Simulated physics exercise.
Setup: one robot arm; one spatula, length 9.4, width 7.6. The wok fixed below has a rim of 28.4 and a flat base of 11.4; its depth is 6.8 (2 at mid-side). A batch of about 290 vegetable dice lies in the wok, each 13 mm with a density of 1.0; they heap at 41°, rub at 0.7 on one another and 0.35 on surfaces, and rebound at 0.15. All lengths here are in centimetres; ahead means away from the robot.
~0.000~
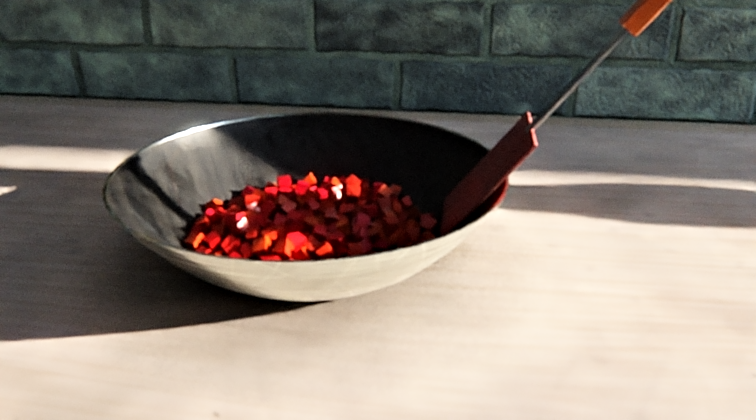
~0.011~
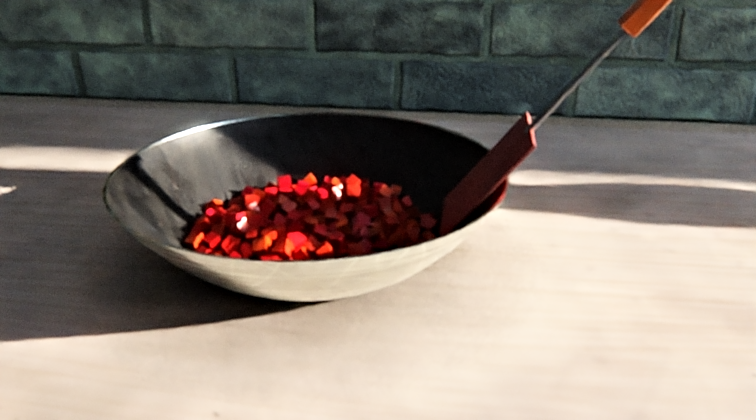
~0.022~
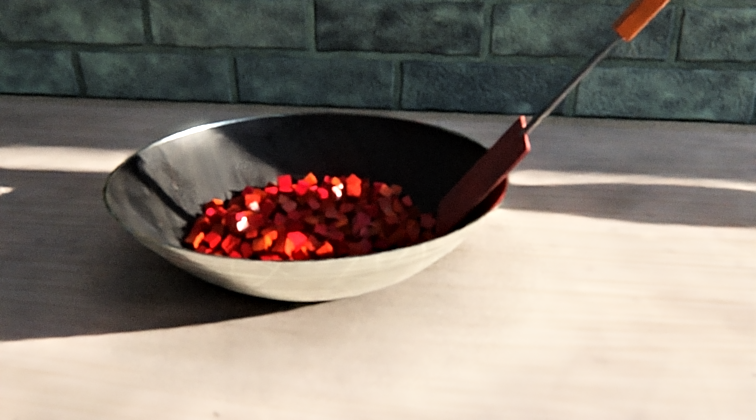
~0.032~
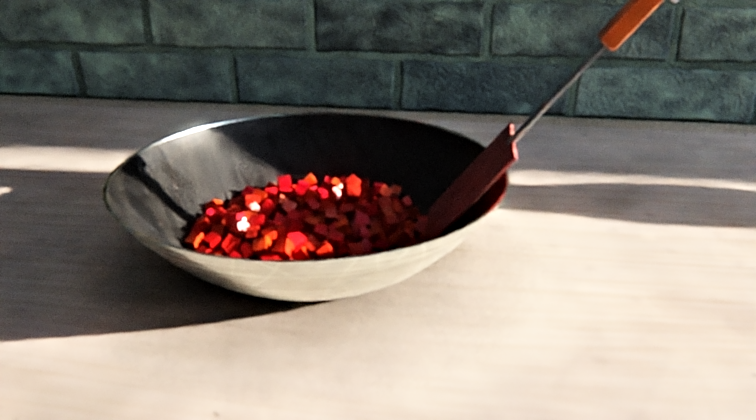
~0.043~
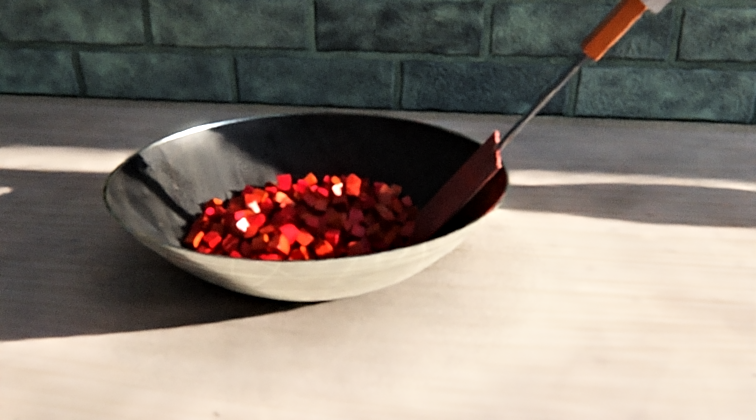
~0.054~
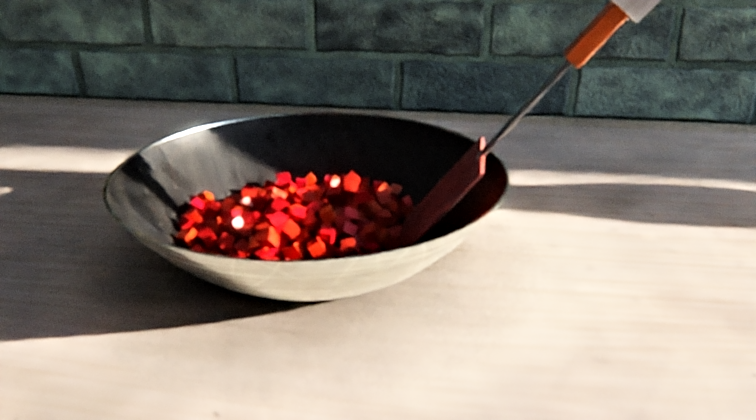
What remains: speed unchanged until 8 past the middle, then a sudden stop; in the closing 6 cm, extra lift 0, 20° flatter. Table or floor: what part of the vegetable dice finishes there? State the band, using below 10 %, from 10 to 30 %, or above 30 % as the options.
It falls from 10 to 30 %.
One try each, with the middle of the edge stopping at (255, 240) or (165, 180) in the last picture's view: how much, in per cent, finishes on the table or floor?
Around 5 per cent for the first try and 50 per cent for the second.
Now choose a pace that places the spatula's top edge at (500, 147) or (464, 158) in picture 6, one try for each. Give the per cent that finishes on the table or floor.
I'd estimate some 15 and 20 in a hundred.
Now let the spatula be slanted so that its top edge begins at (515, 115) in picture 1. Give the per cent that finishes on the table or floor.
Roughly 20%.
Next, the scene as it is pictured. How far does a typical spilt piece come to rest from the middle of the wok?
Estimate: Near 22 cm.
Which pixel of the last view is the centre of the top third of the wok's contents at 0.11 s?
Roughly at pixel (224, 200).
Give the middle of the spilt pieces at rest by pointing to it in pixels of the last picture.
Pixel estimate: About (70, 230).
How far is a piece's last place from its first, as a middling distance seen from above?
Somewhere near 8 centimetres, I reckon.
After 0.11 s, sloping 52°, highest piece 8 above the table; 292 in the wok.
After 0.16 s, sloping 47°, highest piece 10 above the table; 286 in the wok, 6 on the blade or in flight.
After 0.39 s, sloping 32°, highest piece 9 above the table; 244 in the wok, 42 on the table or floor, 6 on the blade or in flight.
After 1.44 s, sloping 32°, highest piece 8 above the table; 244 in the wok, 48 on the table or floor.
In the end, 244 in the wok, 48 on the table or floor. That is 16 % on the table or floor.
